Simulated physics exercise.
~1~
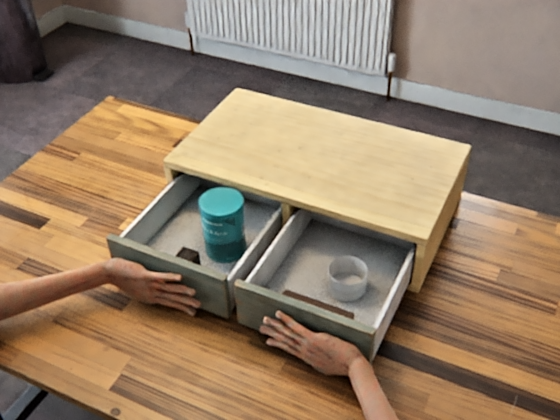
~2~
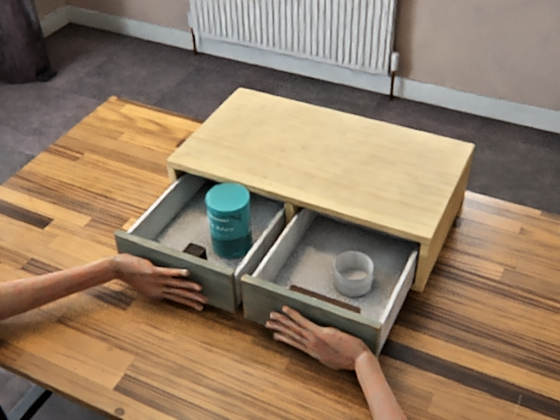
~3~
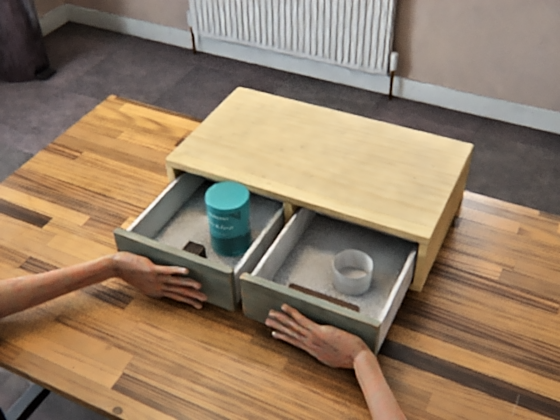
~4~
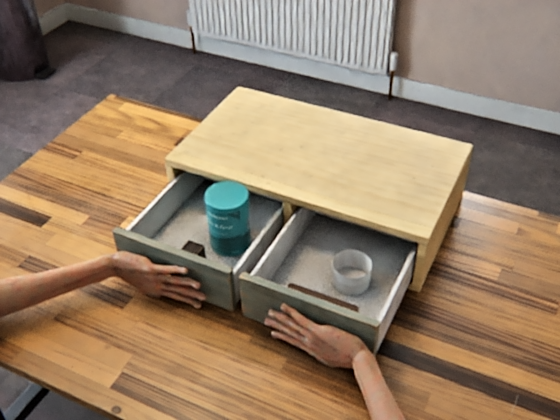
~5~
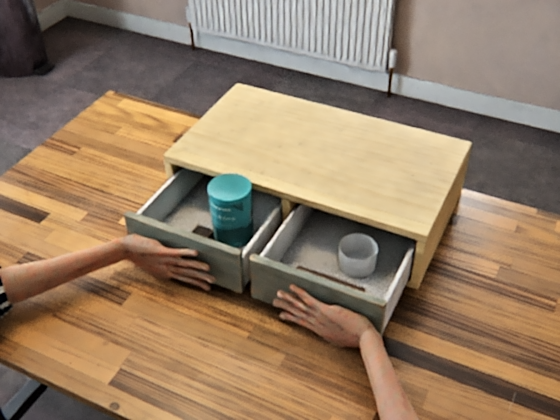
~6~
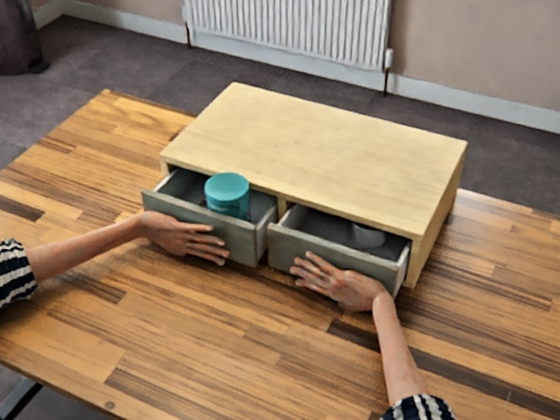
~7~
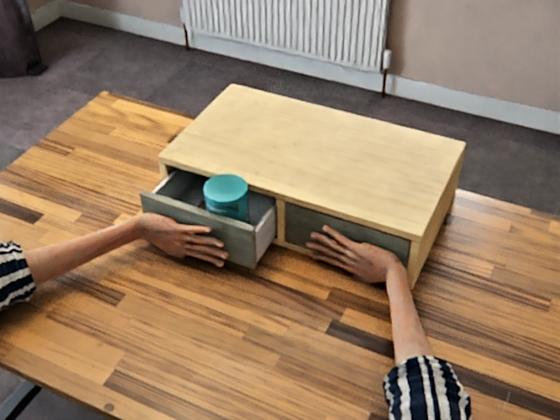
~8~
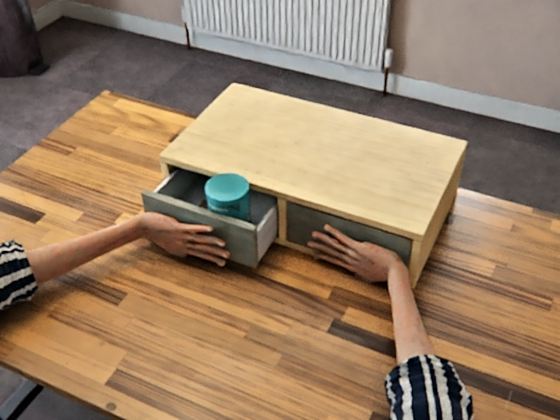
On a striped wooden table, seen from above at an angle with a white radiator behind, sits a pale wooden chest with two grey-green drawers standing open. The left drawer holds a teal canister and a small dark block, while the right holds a whitish beaker and a flat brown item. Two hands rest on the drawer fronts, holding nearly still at first. Then they push both drawers inward together until each is about half in. The right hand presses its drawer fully shut, hiding its contents, while the left drawer stays ajar with the teal canister still showing.
